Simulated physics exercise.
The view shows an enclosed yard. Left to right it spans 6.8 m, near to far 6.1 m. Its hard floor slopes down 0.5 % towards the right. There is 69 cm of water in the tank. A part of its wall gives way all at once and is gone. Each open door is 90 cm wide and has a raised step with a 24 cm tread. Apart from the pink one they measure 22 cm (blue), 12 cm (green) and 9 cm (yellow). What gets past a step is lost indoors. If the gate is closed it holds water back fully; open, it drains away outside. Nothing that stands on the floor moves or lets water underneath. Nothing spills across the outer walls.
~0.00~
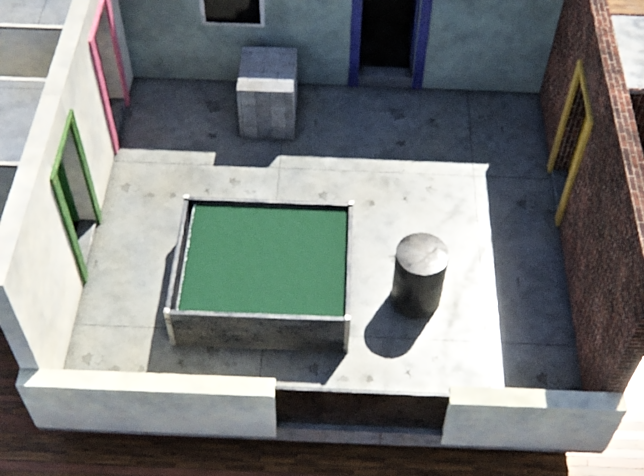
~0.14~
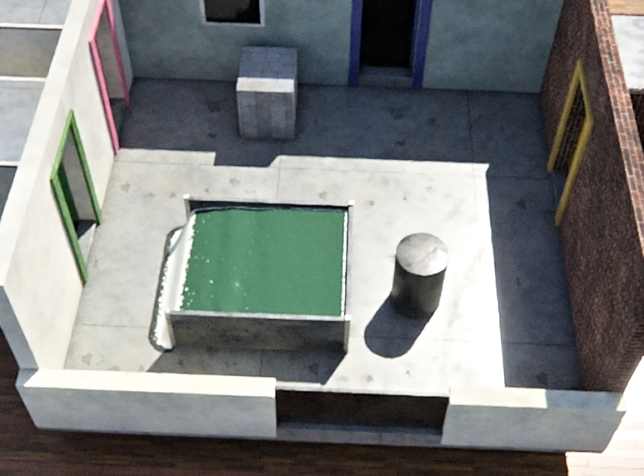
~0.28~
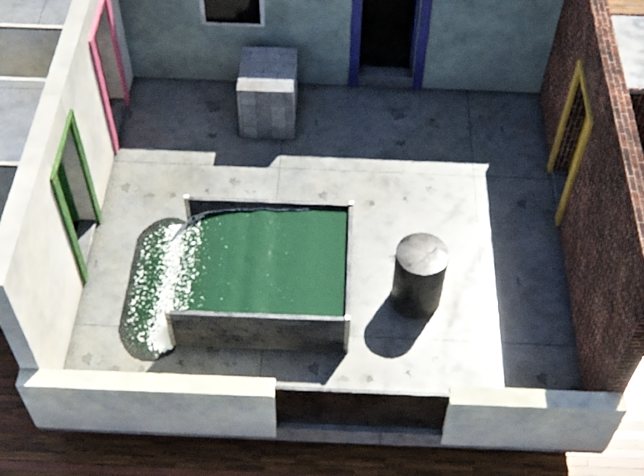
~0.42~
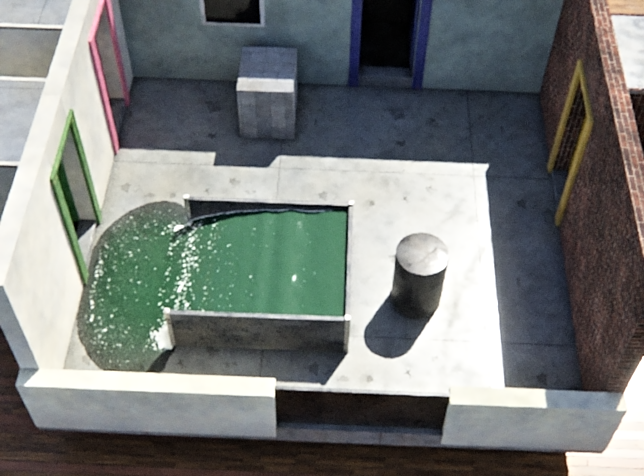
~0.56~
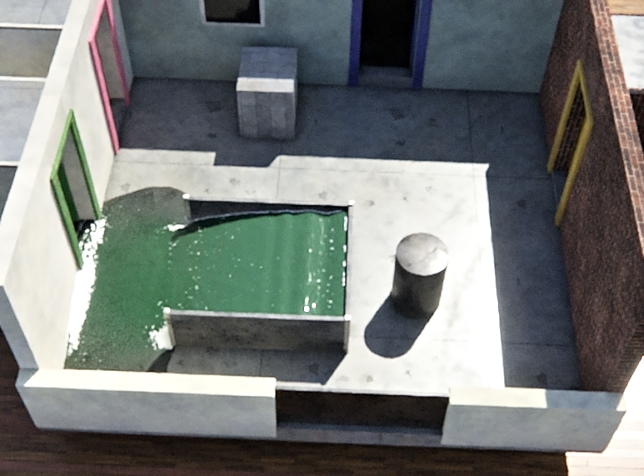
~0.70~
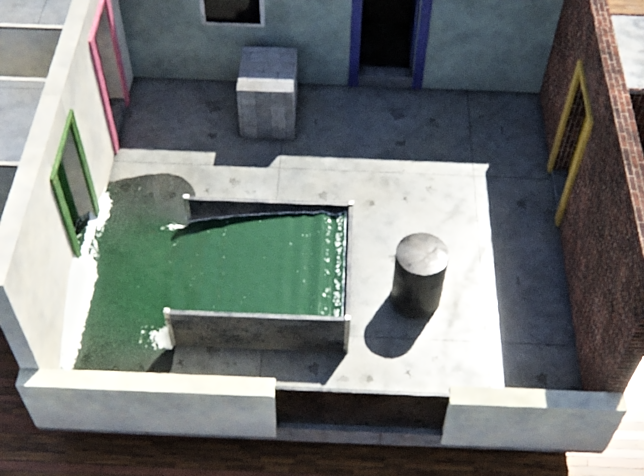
Walled yard with a tank of green water losing its left side, the water pouring out and spreading to the left wall.
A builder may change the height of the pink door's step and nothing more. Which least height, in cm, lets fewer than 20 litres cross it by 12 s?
About 9.5 cm.
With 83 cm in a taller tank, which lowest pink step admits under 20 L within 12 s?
Then roughly 11.5 cm.
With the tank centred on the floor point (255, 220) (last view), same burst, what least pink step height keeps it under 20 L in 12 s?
About 14.0 cm.
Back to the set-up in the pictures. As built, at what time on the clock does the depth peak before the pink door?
Around 6.0 s.
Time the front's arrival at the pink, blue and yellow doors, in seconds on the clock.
Pink 1.2 s, blue 3.6 s, yellow 5.5 s.
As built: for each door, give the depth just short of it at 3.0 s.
Depths in cm: Pink 8, blue 0, green 25, yellow 0.
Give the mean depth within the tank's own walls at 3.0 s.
About 17 cm.
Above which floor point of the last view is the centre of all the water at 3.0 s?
At about (189, 277).
After 1.4 s water covers 15 % of the floor, deepest (54 cm) near (56, 401); 4 cm at the pink door, 0 litres in over its 18 cm step.
After 3.0 s water covers 40 % of the floor, deepest (32 cm) near (56, 401); 8 cm at the pink door, 0 litres in over its 18 cm step.
After 12.0 s water covers 100 % of the floor, deepest (13 cm) near (541, 244); 6 cm at the pink door, 0 litres in over its 18 cm step.
At the pink door as built, the water arrived by 1.3 s and peaked near 15 cm at 6.0 s.
With a step of 8.5 cm, 28 litres would have come in within the 12 s; with 11.5 cm, 9 litres. So under 20 litres takes about 9.5 cm.
